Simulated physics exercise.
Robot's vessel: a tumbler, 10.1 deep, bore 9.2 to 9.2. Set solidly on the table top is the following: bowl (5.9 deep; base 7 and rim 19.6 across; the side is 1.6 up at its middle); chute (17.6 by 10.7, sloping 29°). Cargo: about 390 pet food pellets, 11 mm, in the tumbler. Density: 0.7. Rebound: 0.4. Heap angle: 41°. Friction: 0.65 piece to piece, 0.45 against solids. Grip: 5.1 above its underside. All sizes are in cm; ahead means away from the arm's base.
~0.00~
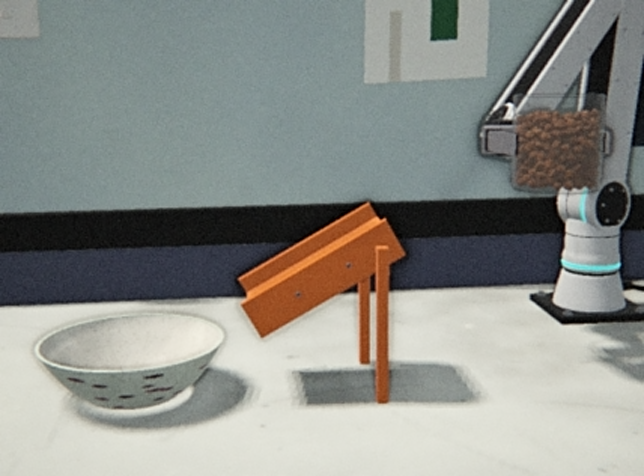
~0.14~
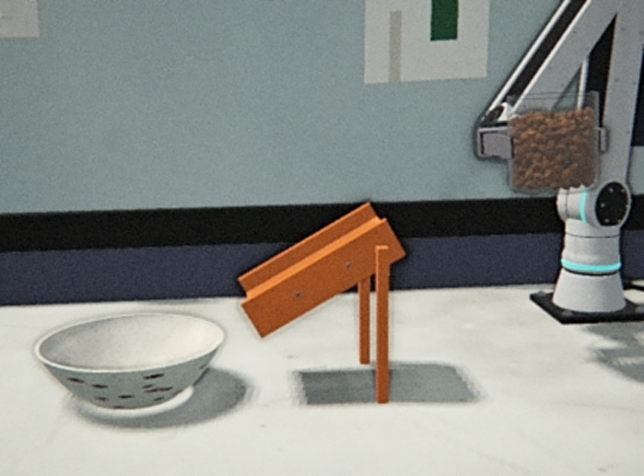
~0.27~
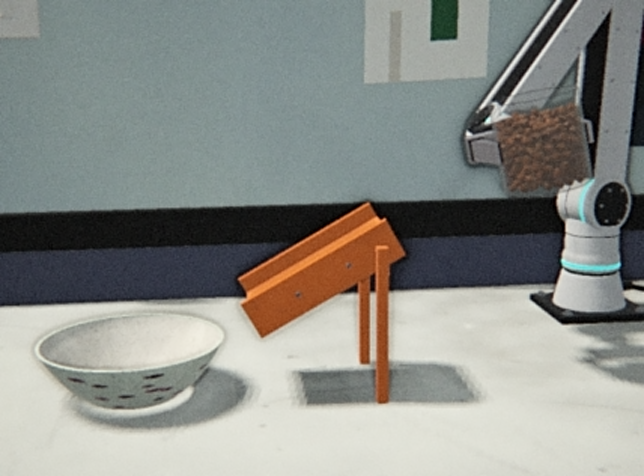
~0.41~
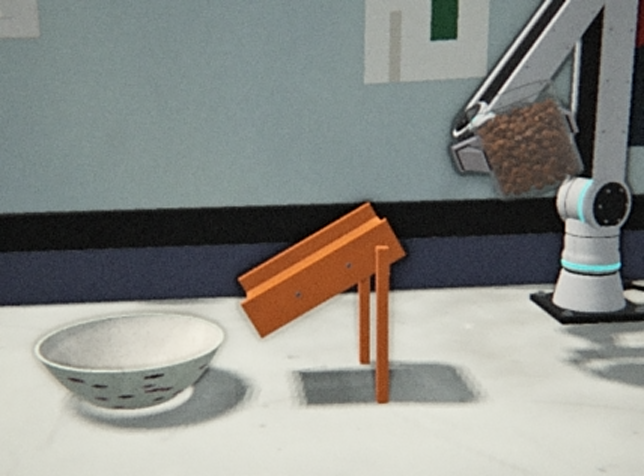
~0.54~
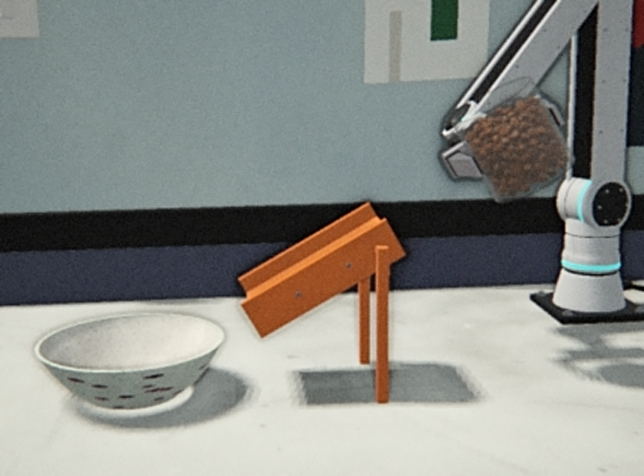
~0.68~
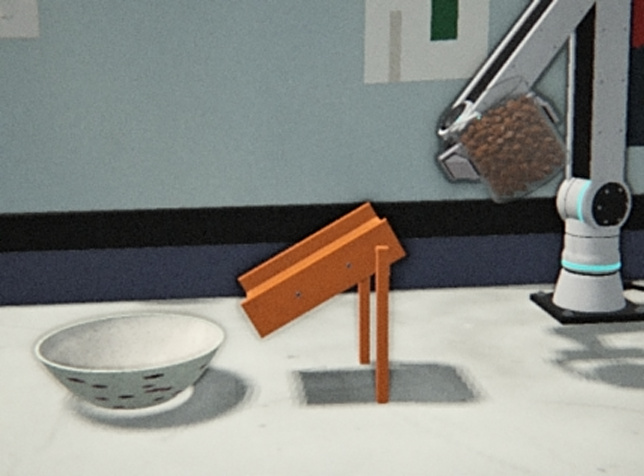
A pale marbled tabletop stands before a grey-green wall with a dark band along its base, seen from the side by a still camera. A whitish bowl with dark flecks sits at left, an orange sloping chute on legs in the middle, and a white robot arm at right grips a clear container of brown pellets. The arm shifts the container slightly left while steadily tilting it leftward.
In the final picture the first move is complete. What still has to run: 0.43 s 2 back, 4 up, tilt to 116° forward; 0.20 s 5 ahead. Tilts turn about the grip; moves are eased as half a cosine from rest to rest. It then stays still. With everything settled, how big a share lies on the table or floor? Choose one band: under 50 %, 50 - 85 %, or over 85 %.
Over 85 %.
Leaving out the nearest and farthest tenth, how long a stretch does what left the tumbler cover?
Some 20 cm long.
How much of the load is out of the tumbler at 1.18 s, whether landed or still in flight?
Near 20 per cent.
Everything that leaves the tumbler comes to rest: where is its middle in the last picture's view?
Approximately (386, 375) in pixels.
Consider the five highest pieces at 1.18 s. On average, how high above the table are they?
About 34 cm.
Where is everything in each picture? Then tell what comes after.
In the first picture, the tumbler middle at (557, 143), level; upper third of the load around (558, 129), from x 520 to 595, top at y 115; 392 in the tumbler.
In the second picture, the tumbler middle at (553, 143), tilted 3° forward; upper third of the load around (554, 128), from x 515 to 590, top at y 110.
In the third picture, the tumbler middle at (541, 143), tilted 12° forward; upper third of the load around (544, 128), from x 500 to 585, top at y 110.
In the fourth picture, the tumbler middle at (526, 142), tilted 22° forward; upper third of the load around (530, 127), from x 485 to 575, top at y 105.
In the fifth picture, the tumbler middle at (513, 141), tilted 31° forward; upper third of the load around (520, 127), from x 470 to 565, top at y 100.
In the sixth picture, the tumbler middle at (509, 141), tilted 34° forward; upper third of the load around (514, 128), from x 465 to 560, top at y 100; 392 in the tumbler.
After 0.93 s, tilted 86° forward, highest piece 34 above the table; 392 in the tumbler.
After 1.18 s, tilted 116° forward, highest piece 35 above the table; 315 in the tumbler, 18 on the table or floor, 59 on the chute or in flight.
After 1.51 s, tilted 116° forward, highest piece 29 above the table; 154 on the table or floor, 83 in the tumbler, 155 on the chute or in flight.
After 2.56 s, tilted 116° forward, highest piece 3 above the table; 366 on the table or floor, 26 in the bowl.
In the end, 366 on the table or floor, 26 in the bowl. That is 93 % on the table or floor.
